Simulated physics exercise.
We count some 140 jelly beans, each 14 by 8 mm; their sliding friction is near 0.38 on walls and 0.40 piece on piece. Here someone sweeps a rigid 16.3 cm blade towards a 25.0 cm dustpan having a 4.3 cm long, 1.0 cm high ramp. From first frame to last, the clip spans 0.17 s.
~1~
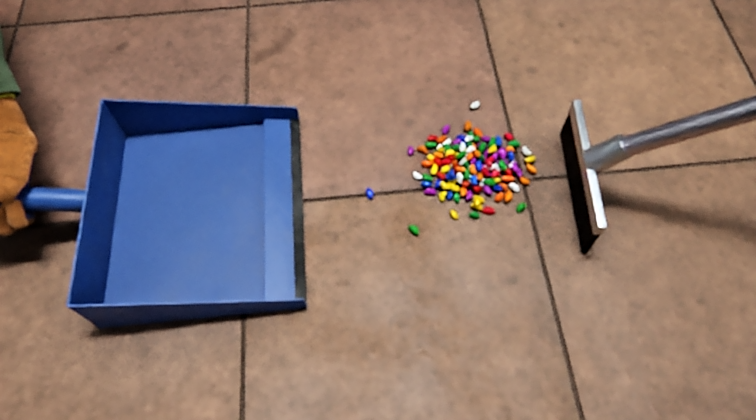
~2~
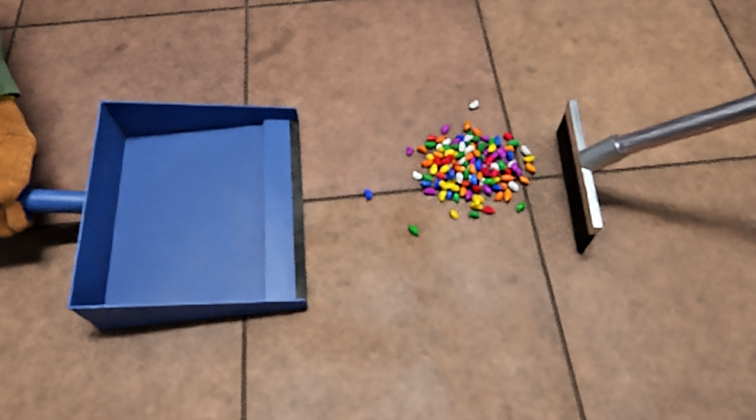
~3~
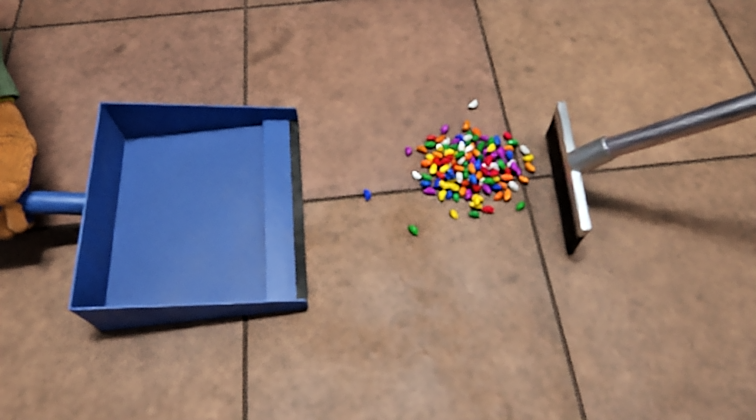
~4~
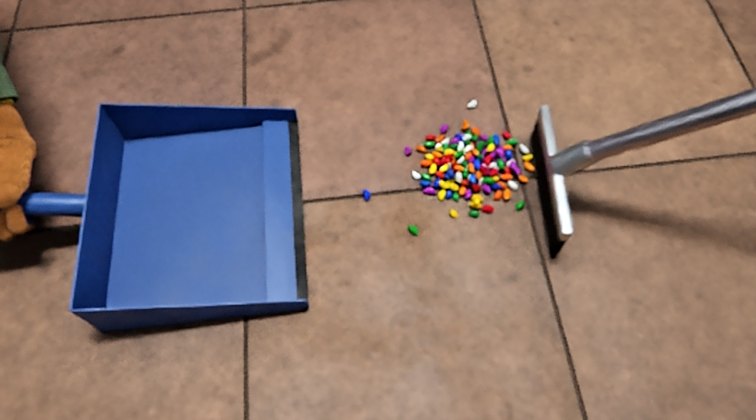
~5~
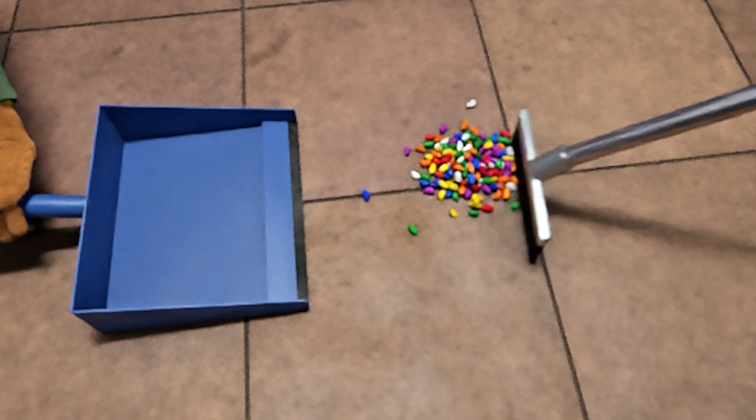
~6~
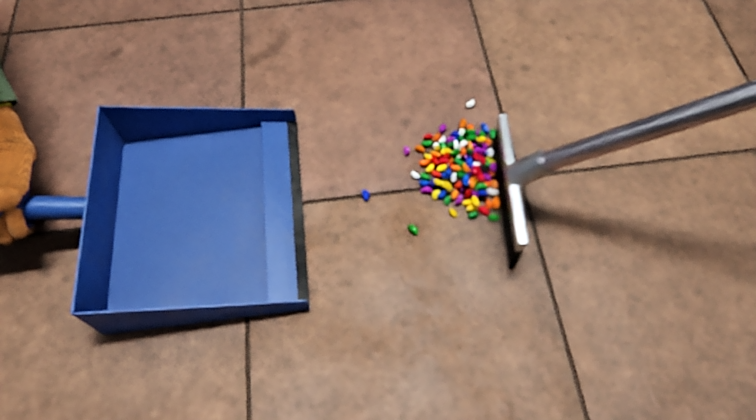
On a brown tiled floor, a gloved hand held a blue dustpan still on the left while a flat blade on a metal handle slid left and pressed into a small heap of colorful jelly beans.
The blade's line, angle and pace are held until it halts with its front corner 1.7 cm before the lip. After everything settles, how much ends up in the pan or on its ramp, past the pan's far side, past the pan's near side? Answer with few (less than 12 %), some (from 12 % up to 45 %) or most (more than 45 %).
In the pan or on its ramp - some; past the pan's far side - few; past the pan's near side - few.
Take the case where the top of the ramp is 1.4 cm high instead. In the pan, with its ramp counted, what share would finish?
Roughly 15 per cent.
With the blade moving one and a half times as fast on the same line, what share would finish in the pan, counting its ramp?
Then roughly 30 per cent.
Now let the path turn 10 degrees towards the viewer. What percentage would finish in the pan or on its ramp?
Around 10 %.
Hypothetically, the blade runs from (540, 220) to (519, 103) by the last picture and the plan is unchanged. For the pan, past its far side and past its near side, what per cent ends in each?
Pan 35, far 15, near 0.
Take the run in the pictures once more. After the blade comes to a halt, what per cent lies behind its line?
Roughly 45 in a hundred.
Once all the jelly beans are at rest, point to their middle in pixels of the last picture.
When it all comes to rest, the middle is near (315, 172).
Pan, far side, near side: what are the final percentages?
Pan 15; far side 5; near side 0.
Then, 0.15 s after the last picture, middle of the blade 13 cm from the lip; 0 % over the lip, far side 0 %, near side 0 %.
Then, 0.26 s after the last picture, middle of the blade 5 cm from the lip; 0 % over the lip, far side 0 %, near side 0 %.
Then, 0.49 s after the last picture, middle of the blade 2 cm from the lip; 20 % over the lip, far side 5 %, near side 0 %.
In the end, pan 15 %, far side 5 %, near side 0 %, in front of the lip or behind the blade 75 %.
